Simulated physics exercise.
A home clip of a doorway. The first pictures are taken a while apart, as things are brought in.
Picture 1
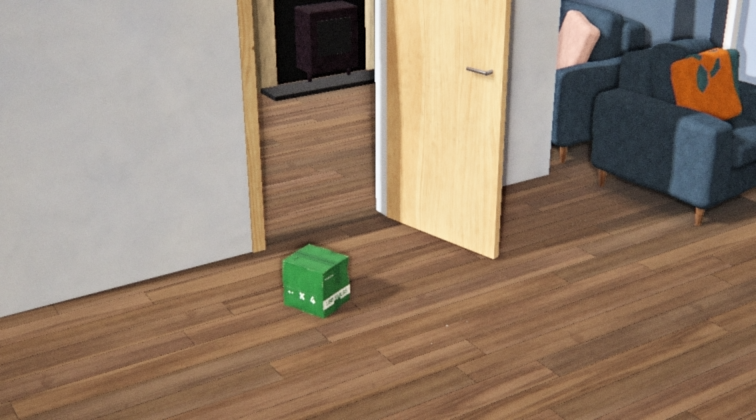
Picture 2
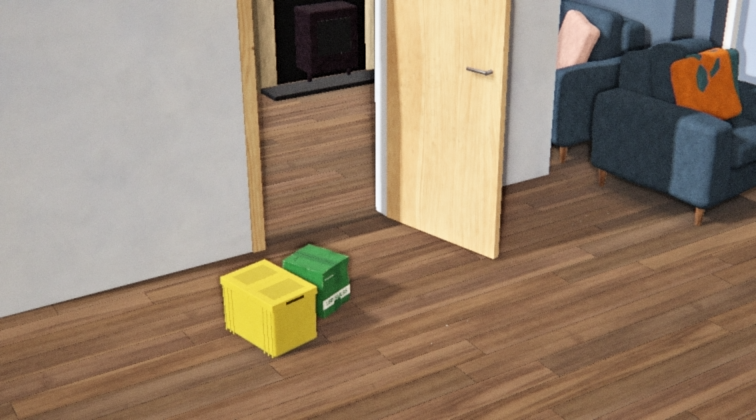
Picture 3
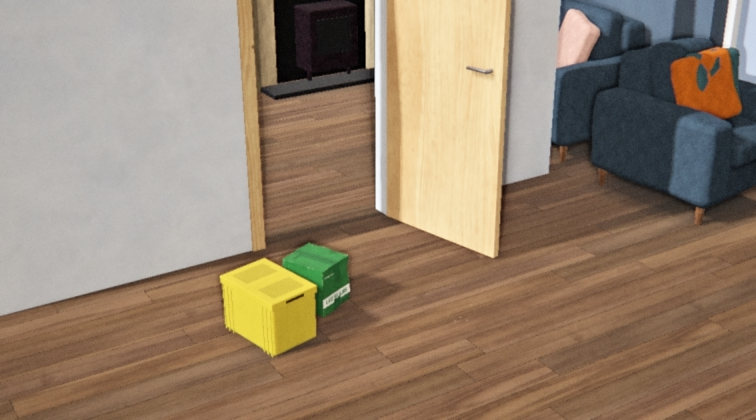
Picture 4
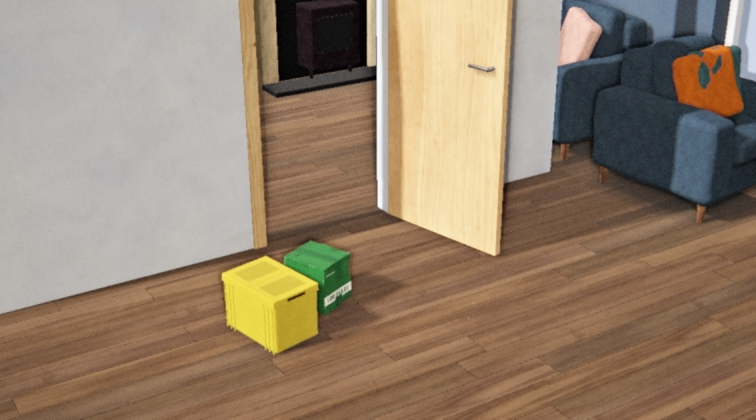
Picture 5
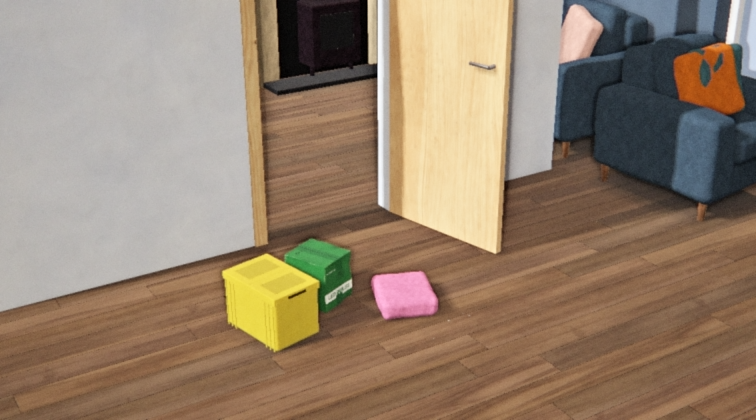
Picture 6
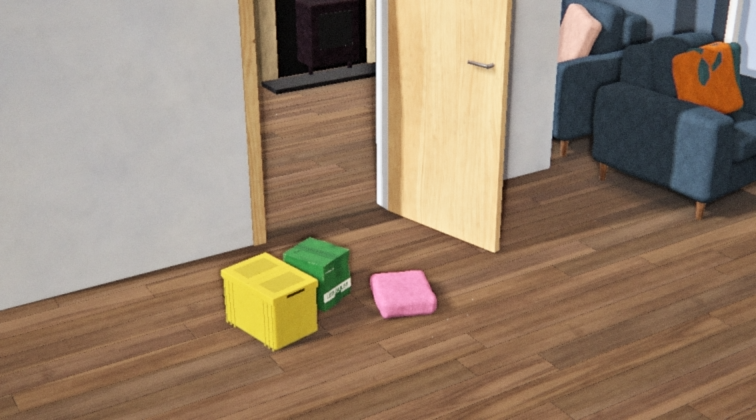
At the start, a green box sits on the wooden floor in front of a wide-open door. A yellow tote then appears to its left, and later a pink cushion appears on the floor to its right, while the door stays still.
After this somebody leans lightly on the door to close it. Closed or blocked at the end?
As it turns out, it reaches the frame.
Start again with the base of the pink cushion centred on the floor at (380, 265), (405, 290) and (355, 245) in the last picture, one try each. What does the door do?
First try: It jams; second try: It reaches the frame; third try: It closes.
Then, 0.70 s on from there, door at 79°.
Then, 1.10 s on from there, door at 52°.
Then, 1.60 s on from there, door at 15°.
In the end, door at 0°; all 3 unmoved. At the end, from the last picture's camera, pink cushion near (403, 294).
